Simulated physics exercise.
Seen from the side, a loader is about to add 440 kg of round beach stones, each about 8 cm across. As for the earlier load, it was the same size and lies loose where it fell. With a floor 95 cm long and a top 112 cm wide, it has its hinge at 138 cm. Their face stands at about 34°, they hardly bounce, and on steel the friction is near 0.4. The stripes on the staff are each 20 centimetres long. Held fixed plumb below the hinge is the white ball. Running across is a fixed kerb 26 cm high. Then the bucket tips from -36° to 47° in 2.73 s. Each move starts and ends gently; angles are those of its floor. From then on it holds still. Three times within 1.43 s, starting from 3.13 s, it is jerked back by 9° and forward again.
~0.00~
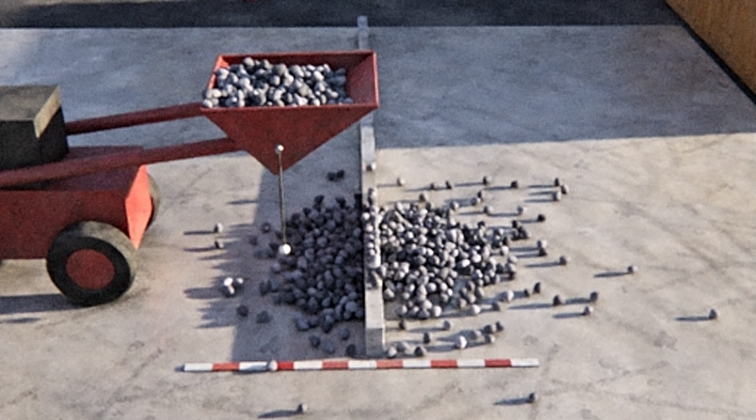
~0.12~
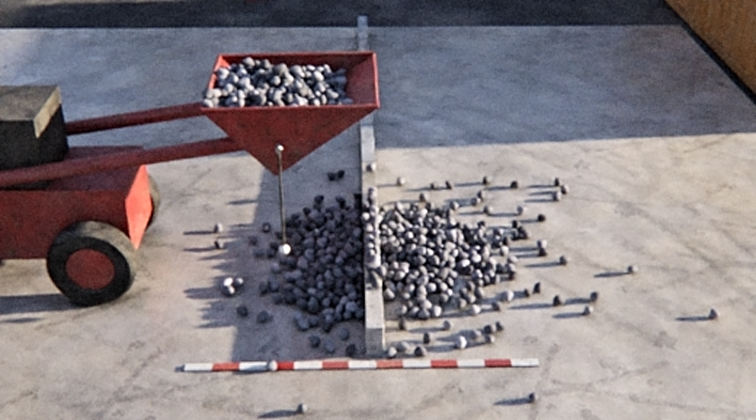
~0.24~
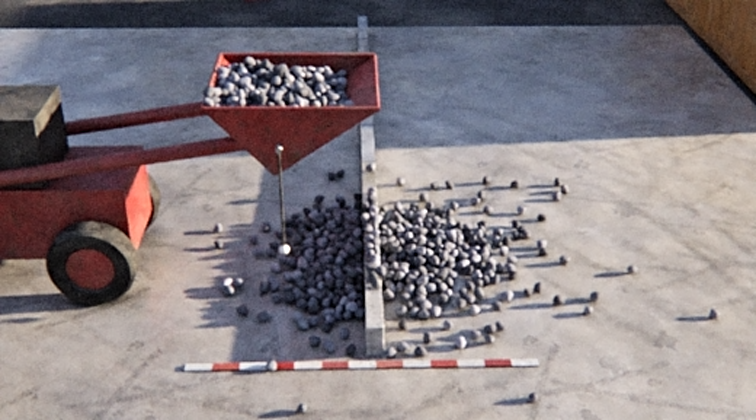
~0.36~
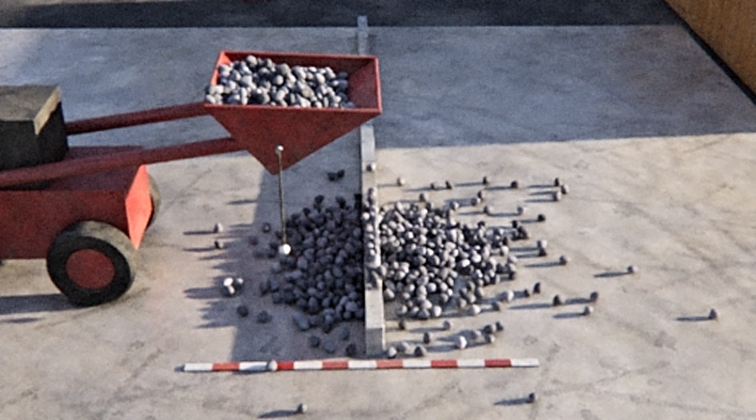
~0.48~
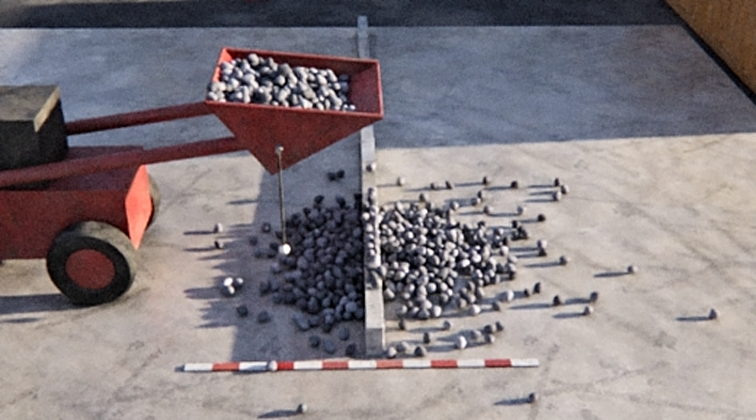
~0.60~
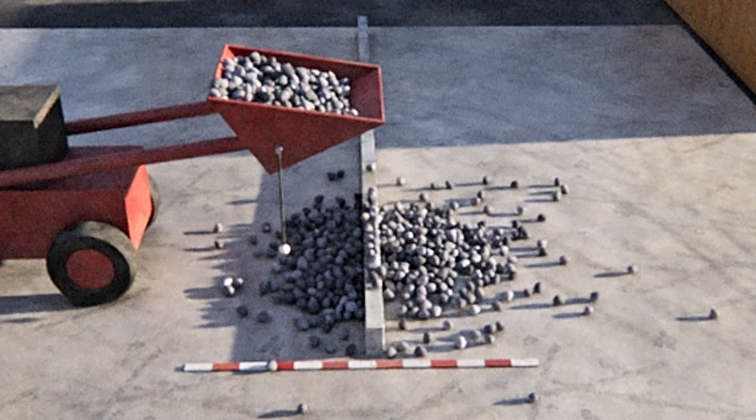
A red loader with black tyres stands at the left on a pale concrete floor, seen from the side and slightly above, its raised bucket heaped with grey stones. Beneath and to the right, a loose pile of darker stones straddles a low kerb, behind a red-and-white striped staff. The bucket slowly tilts, its right edge dipping slightly, while the stones shift gently with it and everything else stays still.
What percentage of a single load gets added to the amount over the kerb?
89 %.
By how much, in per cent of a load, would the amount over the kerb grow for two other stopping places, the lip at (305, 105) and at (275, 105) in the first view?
The first position would add some 5 per cent, the second some 0.
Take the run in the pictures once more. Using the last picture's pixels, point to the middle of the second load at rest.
Near (422, 250).
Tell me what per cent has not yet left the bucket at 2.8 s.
Close to 0 in a hundred.
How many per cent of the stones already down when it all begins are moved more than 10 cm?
Roughly 25 percent.
After 2.0 s the floor is at 34°; in per cent of one load, 68 in the bucket, 65 on this side of the kerb, 67 over the kerb; the foremost stones are at (594, 247).
After 2.8 s the floor is at 47°; in per cent of one load, 0 in the bucket, 67 on this side of the kerb, 132 over the kerb; the foremost stones are at (595, 244).
After 5.0 s the floor is at 47°; in per cent of one load, 0 in the bucket, 64 on this side of the kerb, 135 over the kerb; the foremost stones are at (598, 243).
After 7.7 s the floor is at 47°; in per cent of one load, 0 in the bucket, 64 on this side of the kerb, 135 over the kerb; the foremost stones are at (598, 243). Net gain over the kerb, 89.
